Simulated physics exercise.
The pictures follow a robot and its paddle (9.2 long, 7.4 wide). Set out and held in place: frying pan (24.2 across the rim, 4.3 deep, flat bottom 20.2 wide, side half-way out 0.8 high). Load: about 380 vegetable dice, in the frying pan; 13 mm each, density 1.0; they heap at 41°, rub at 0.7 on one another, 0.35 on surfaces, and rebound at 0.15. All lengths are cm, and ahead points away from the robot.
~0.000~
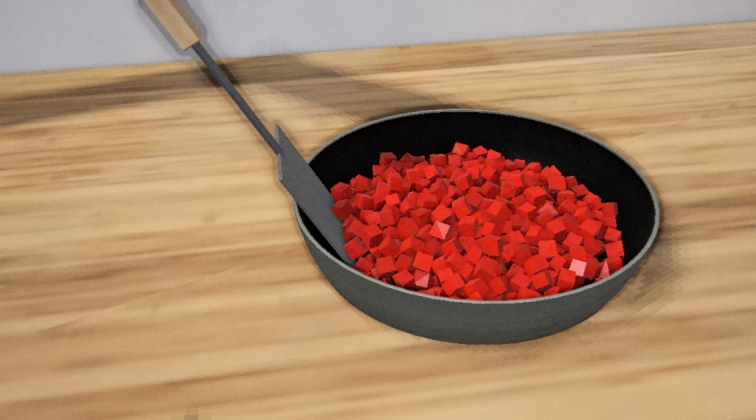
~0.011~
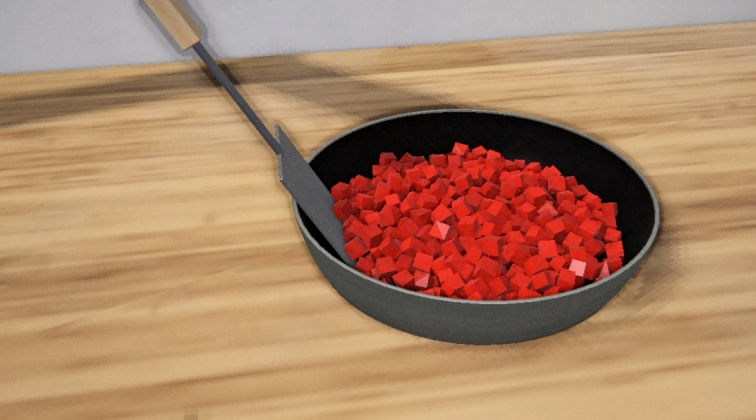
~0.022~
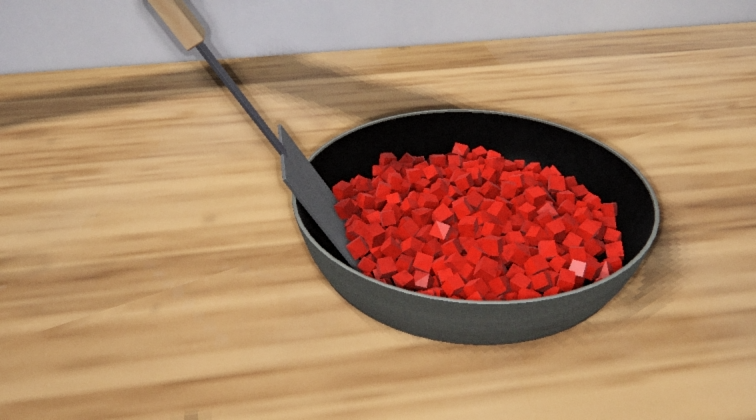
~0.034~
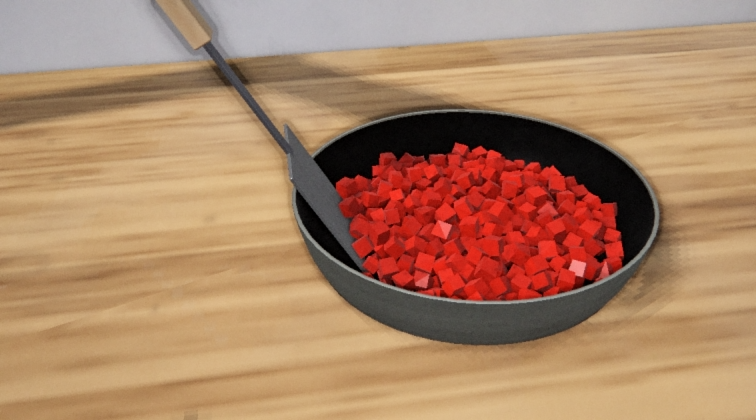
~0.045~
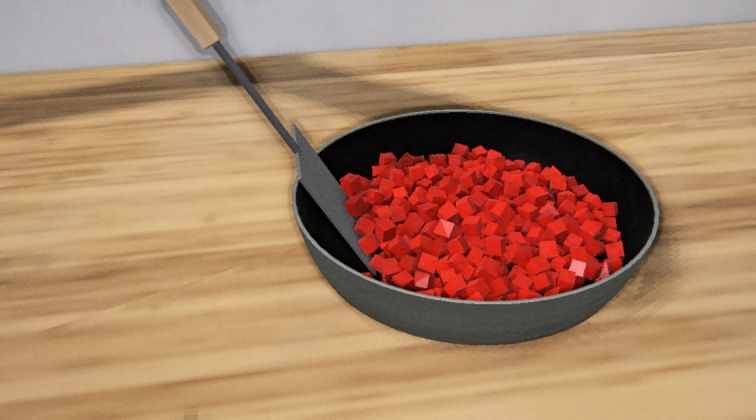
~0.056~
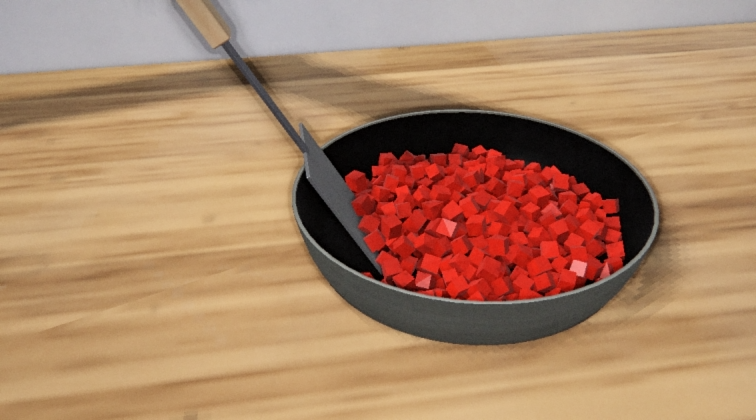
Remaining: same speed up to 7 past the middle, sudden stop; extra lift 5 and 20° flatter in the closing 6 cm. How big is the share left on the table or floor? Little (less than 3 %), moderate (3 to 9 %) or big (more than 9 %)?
A moderate share, 3 to 9 %, ends on the table or floor.
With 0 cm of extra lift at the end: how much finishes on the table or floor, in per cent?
About 0 per cent.
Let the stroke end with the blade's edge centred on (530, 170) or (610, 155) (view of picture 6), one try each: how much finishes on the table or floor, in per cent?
About 0 and 20 per cent.
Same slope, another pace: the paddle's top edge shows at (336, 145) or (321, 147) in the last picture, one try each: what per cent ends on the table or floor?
About 30 and 20 per cent.
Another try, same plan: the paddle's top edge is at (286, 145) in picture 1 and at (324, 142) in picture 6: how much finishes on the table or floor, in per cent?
About 15 per cent.
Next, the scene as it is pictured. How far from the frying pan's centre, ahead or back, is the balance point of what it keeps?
Some 4.0 cm ahead.
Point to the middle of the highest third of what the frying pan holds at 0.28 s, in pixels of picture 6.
Around (534, 179).
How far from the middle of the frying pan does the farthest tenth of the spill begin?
Roughly 20 cm.
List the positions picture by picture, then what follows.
The first picture shows the paddle top edge at (278, 150), sloping 61°; upper third of the load around (455, 206), from x 340 to 615, top at y 150; 381 in the frying pan.
The second picture shows the paddle top edge at (278, 150), sloping 61°; upper third of the load around (455, 207), from x 340 to 615, top at y 150.
The third picture shows the paddle top edge at (281, 150), sloping 61°; upper third of the load around (453, 207), from x 340 to 615, top at y 150.
The fourth picture shows the paddle top edge at (288, 149), sloping 61°; upper third of the load around (455, 206), from x 340 to 615, top at y 150.
The fifth picture shows the paddle top edge at (296, 149), sloping 61°; upper third of the load around (457, 205), from x 340 to 615, top at y 150.
The sixth picture shows the paddle top edge at (304, 148), sloping 61°; upper third of the load around (459, 204), from x 340 to 615, top at y 150; 381 in the frying pan.
After 0.17 s, sloping 61°, highest piece 5 above the table; 381 in the frying pan.
After 0.28 s, sloping 53°, highest piece 8 above the table; 381 in the frying pan.
After 0.53 s, sloping 41°, highest piece 7 above the table; 364 in the frying pan, 17 on the table or floor.
After 1.58 s, sloping 41°, highest piece 7 above the table; 362 in the frying pan, 19 on the table or floor.
In the end, 362 in the frying pan, 19 on the table or floor. That is 5 % on the table or floor.
